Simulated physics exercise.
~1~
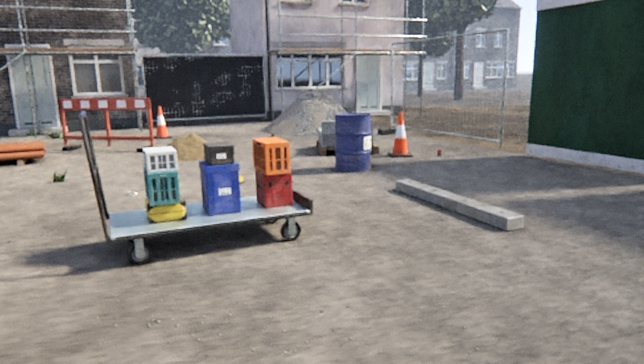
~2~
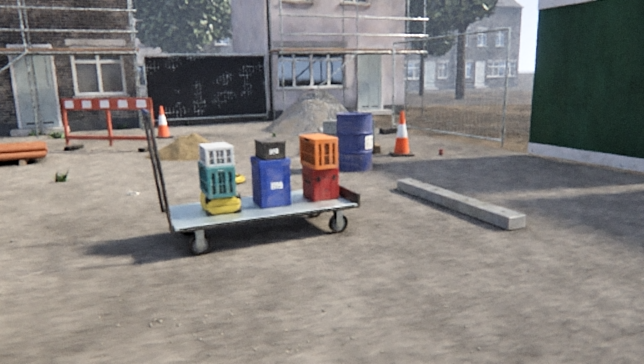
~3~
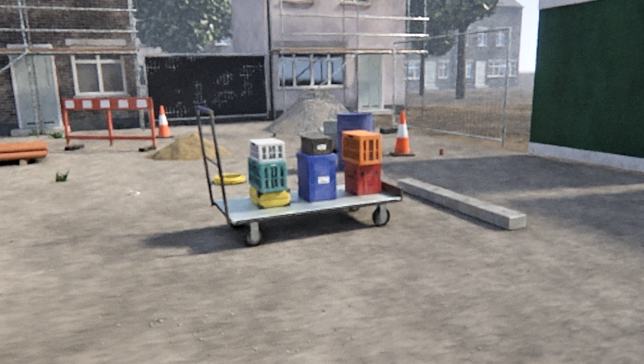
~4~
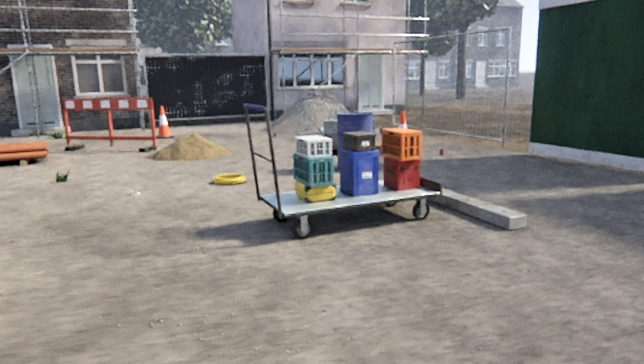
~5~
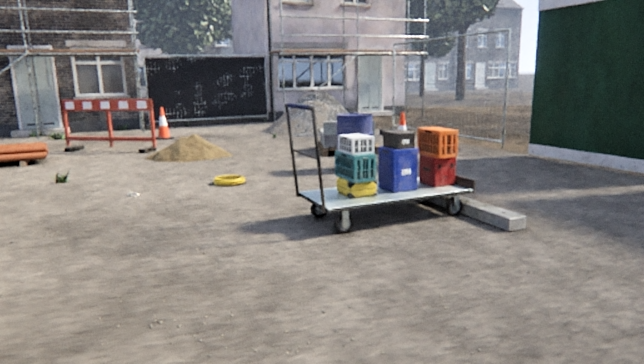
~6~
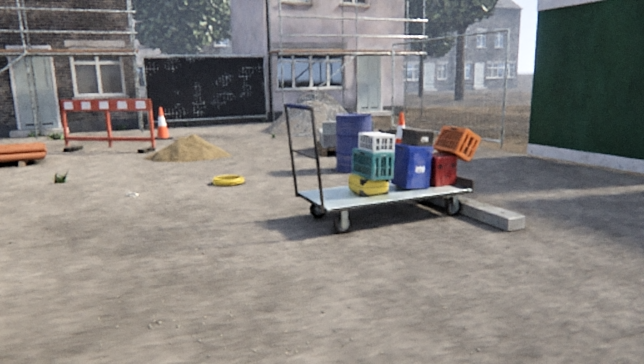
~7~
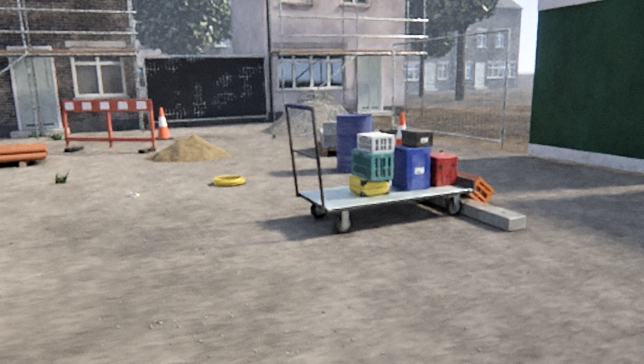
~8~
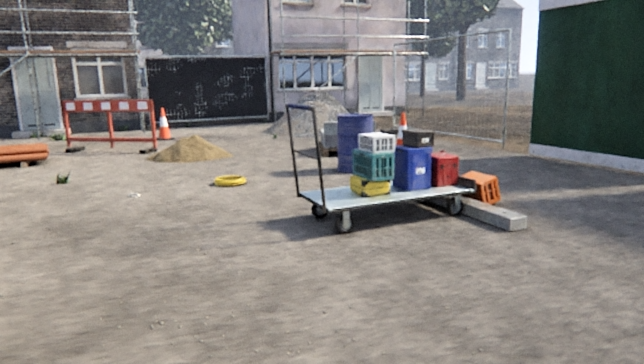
A flat stock cart with a tall handle at its left end rolls rightward across a dirt yard, seen from a slightly swaying standing view, with scaffolded houses, barriers and cones behind. It carries a white crate on a teal one above a yellow case, a black tote on a blue one, and an orange crate on a red box. The cart stops at the pale beam lying on the ground. Its load slides forward, and the orange crate tips off the front. It lands upside down by the beam, while everything else stays aboard.
